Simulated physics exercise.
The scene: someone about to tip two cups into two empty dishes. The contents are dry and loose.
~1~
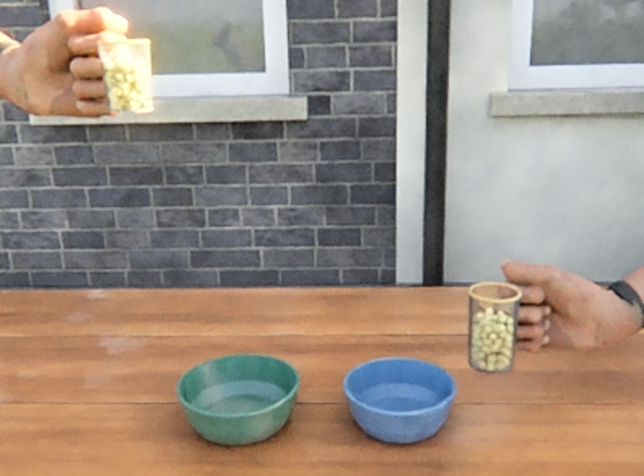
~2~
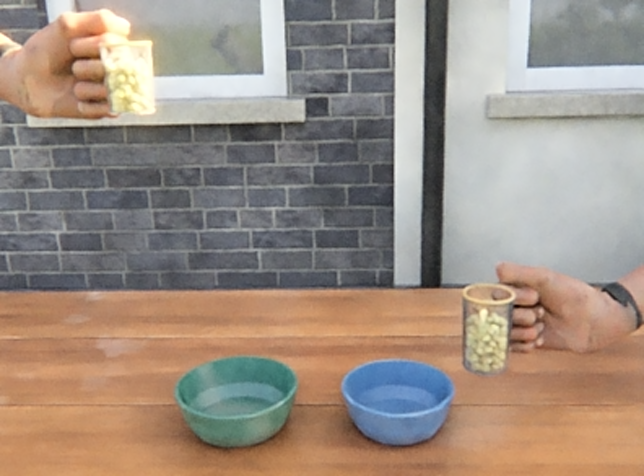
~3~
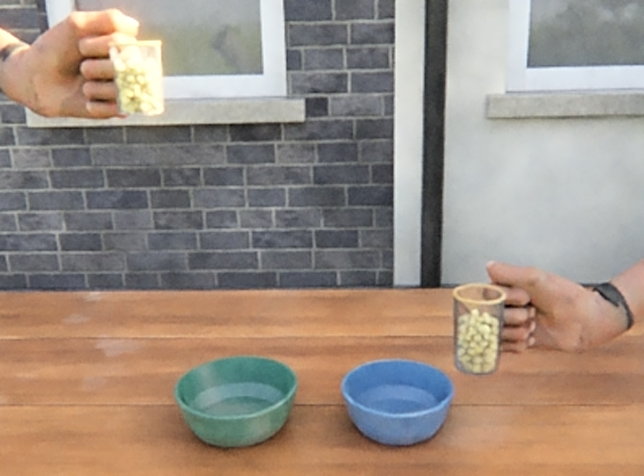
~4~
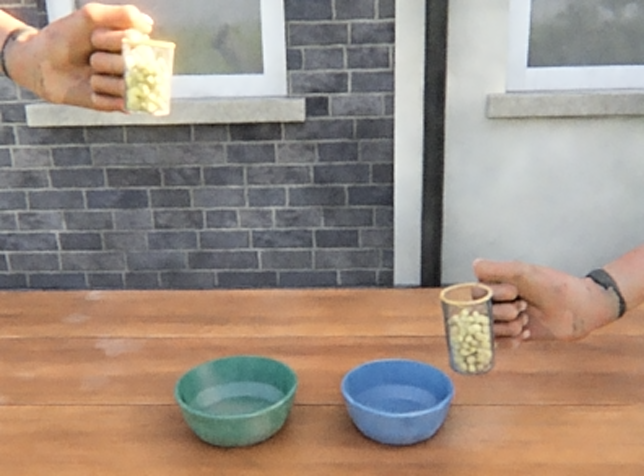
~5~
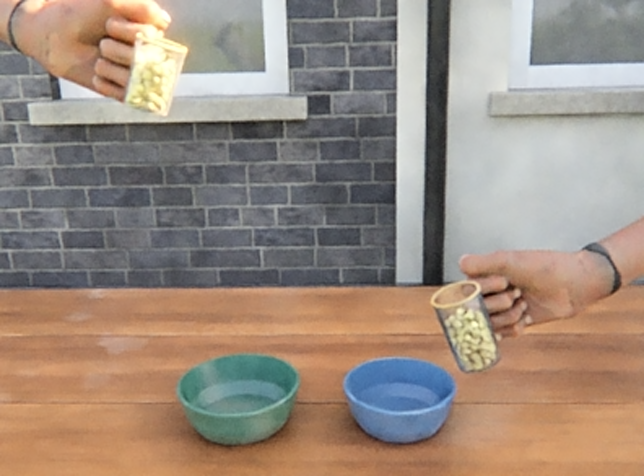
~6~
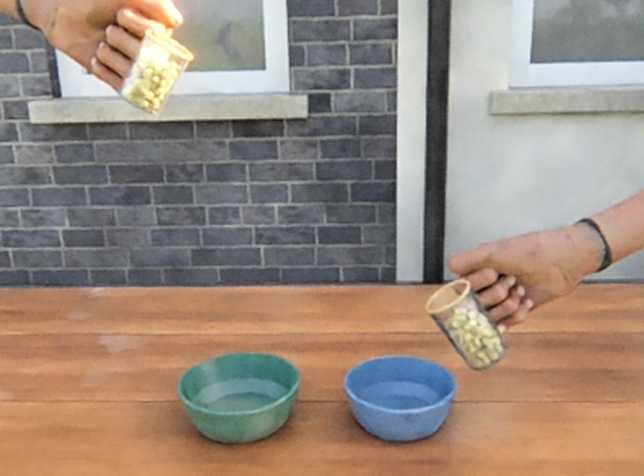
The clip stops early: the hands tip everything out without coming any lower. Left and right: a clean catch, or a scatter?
In the end the left one ends with pieces scattered round it, and the right one holds every piece.
Then, 0.47 s past the last view, left, all still in the cup; right, all still in the cup.
Then, 0.88 s past the last view, left, most still in the cup, about a quarter in the air; right, nearly all still in the cup, a stray few in the dish, a small part in the air.
Then, 1.23 s past the last view, left, about half in the dish, a small part outside the dish, about half in the air; right, a stray few still in the cup, nearly all in the dish, a stray few in the air.
Finally, left, most in the dish, about a quarter outside the dish; right, all in the dish, none outside the dish.
